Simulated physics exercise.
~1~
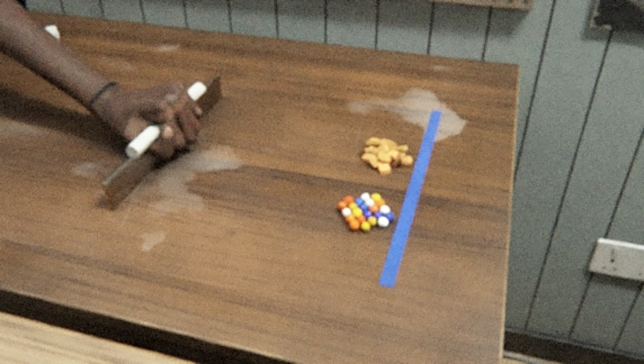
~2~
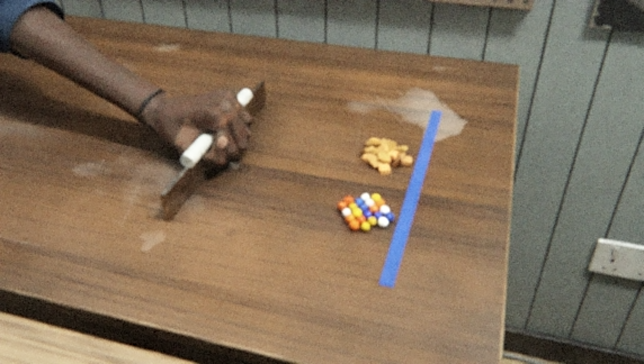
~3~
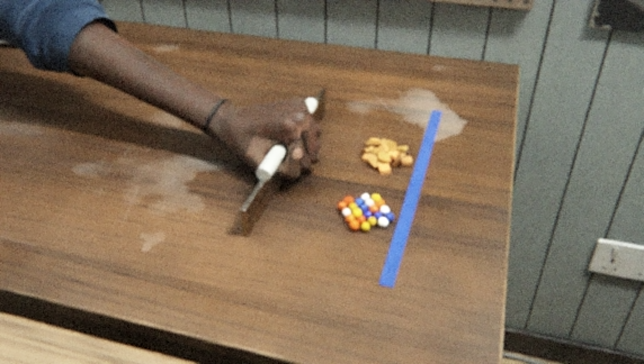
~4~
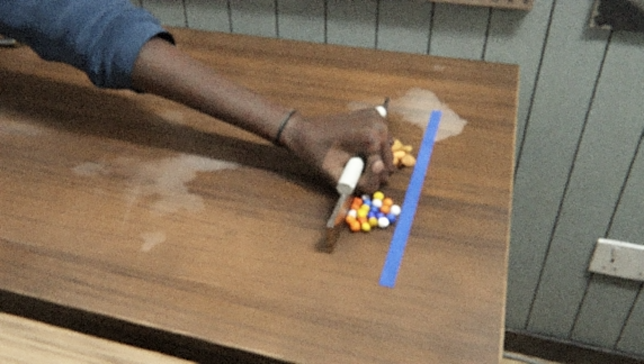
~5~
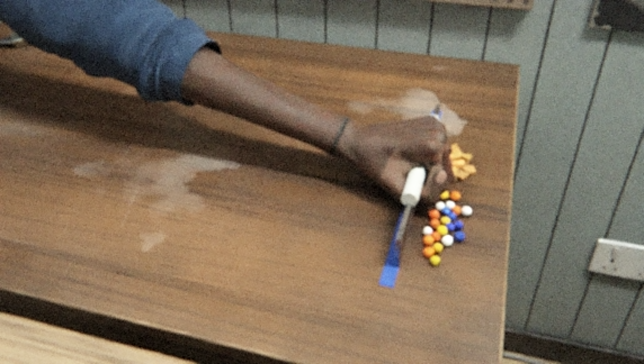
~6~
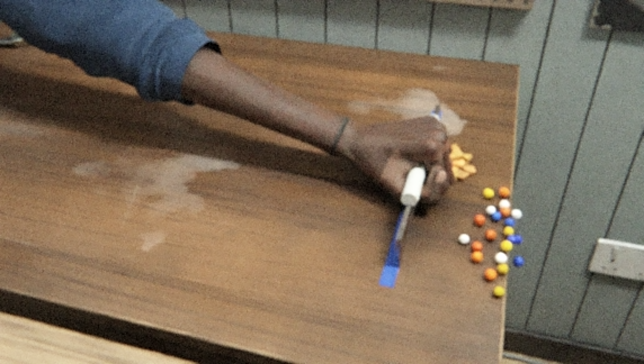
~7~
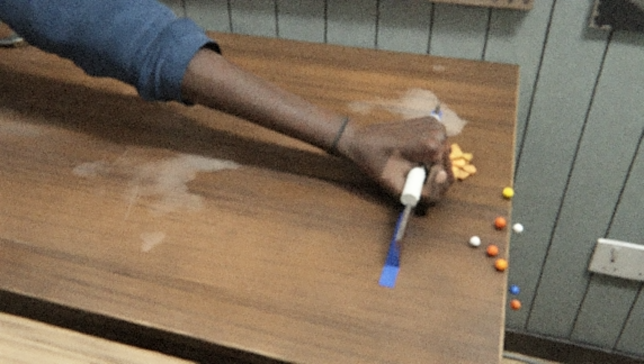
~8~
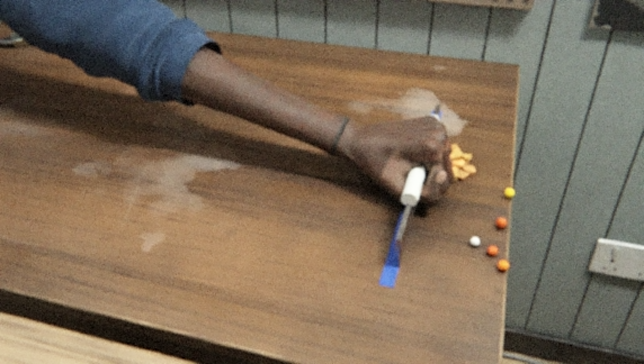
On a brown wooden table seen from above at an angle, with grey panelling and a white socket behind, a dark scraper with a white handle is held upright at the left. Toward the right lie a cluster of colourful round beads, a tan pile of small pieces behind it, and a strip of blue tape. The hand sweeps the scraper rightward, pushing both piles past the tape, where it stops. The beads keep rolling, spread out, and most drop off the right edge, leaving a few near it, while the tan pieces stay together on the table.
